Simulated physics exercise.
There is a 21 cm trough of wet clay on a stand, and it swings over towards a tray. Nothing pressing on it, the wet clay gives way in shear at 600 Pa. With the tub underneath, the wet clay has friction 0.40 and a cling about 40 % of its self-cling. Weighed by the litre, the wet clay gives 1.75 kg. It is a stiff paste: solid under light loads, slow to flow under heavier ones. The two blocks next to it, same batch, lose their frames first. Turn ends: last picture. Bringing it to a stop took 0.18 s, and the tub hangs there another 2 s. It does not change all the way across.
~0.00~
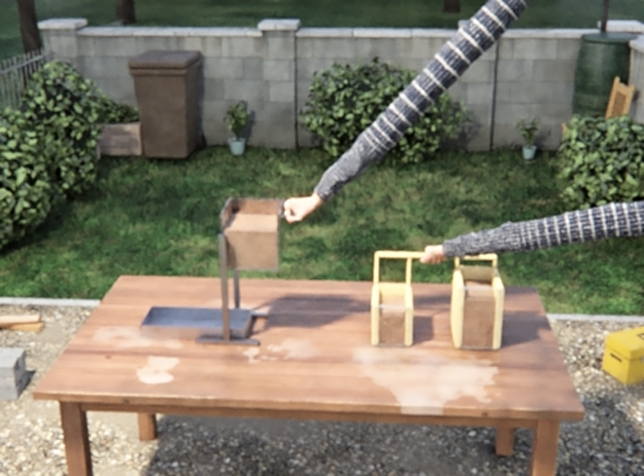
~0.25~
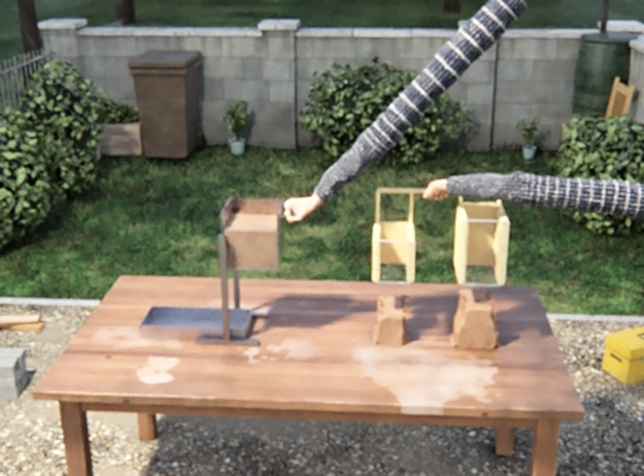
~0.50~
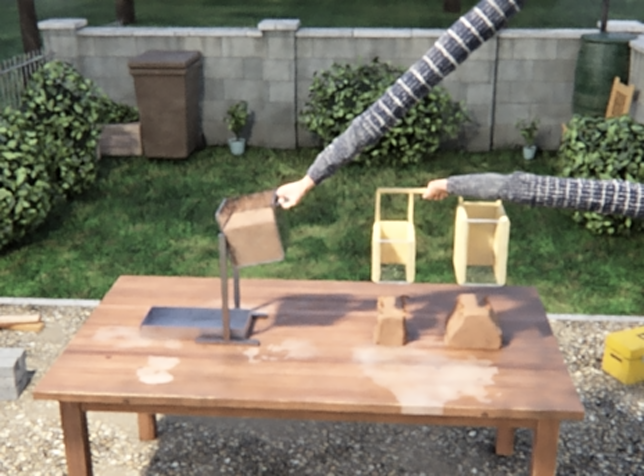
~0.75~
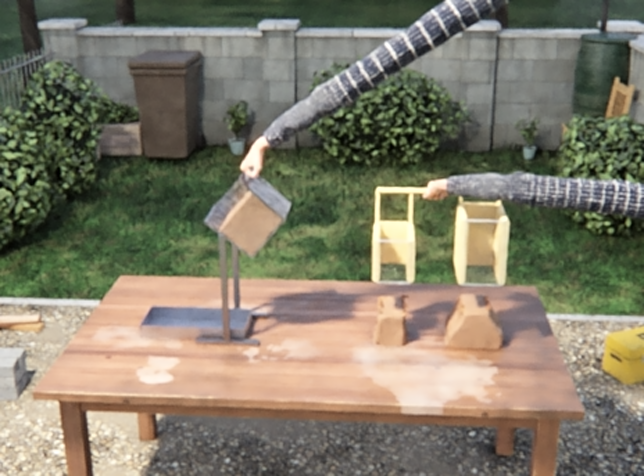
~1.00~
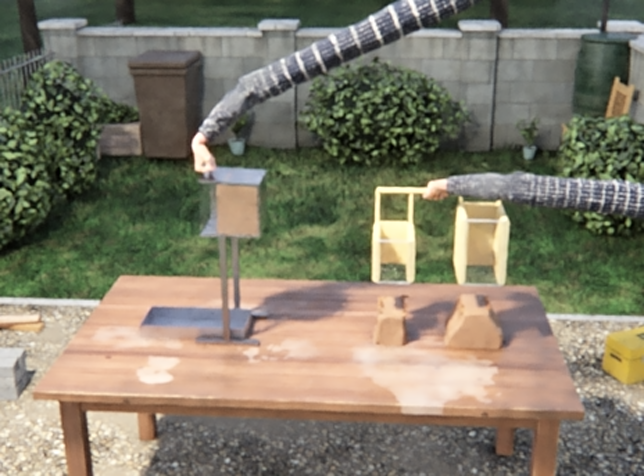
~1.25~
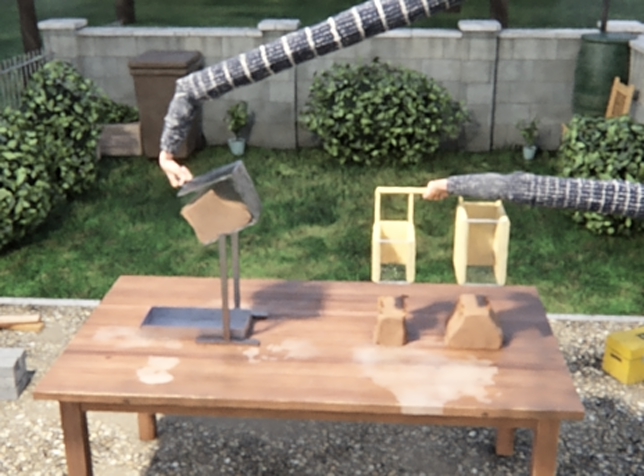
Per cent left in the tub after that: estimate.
Roughly 12 percent.
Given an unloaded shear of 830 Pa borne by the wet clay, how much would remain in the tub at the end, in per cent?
That comes out at roughly 0 %.
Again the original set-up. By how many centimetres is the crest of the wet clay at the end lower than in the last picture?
Roughly 11 cm.
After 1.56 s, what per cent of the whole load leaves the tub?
About 12 per cent.
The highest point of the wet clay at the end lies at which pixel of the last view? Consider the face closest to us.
The highest point sits at around (226, 222).
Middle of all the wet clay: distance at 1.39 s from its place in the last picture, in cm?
The distance comes to some 11 cm.
By 1.39 s, the tub is at 114 degrees and holds 44 %.
By 1.56 s, the tub is at 114 degrees and holds 23 %.
By 1.73 s, the tub is at 114 degrees and holds 12 %.
By 1.90 s, the tub is at 114 degrees and holds 12 %.
By 3.25 s, at the end, the tub is at 114 degrees and holds 12 %.
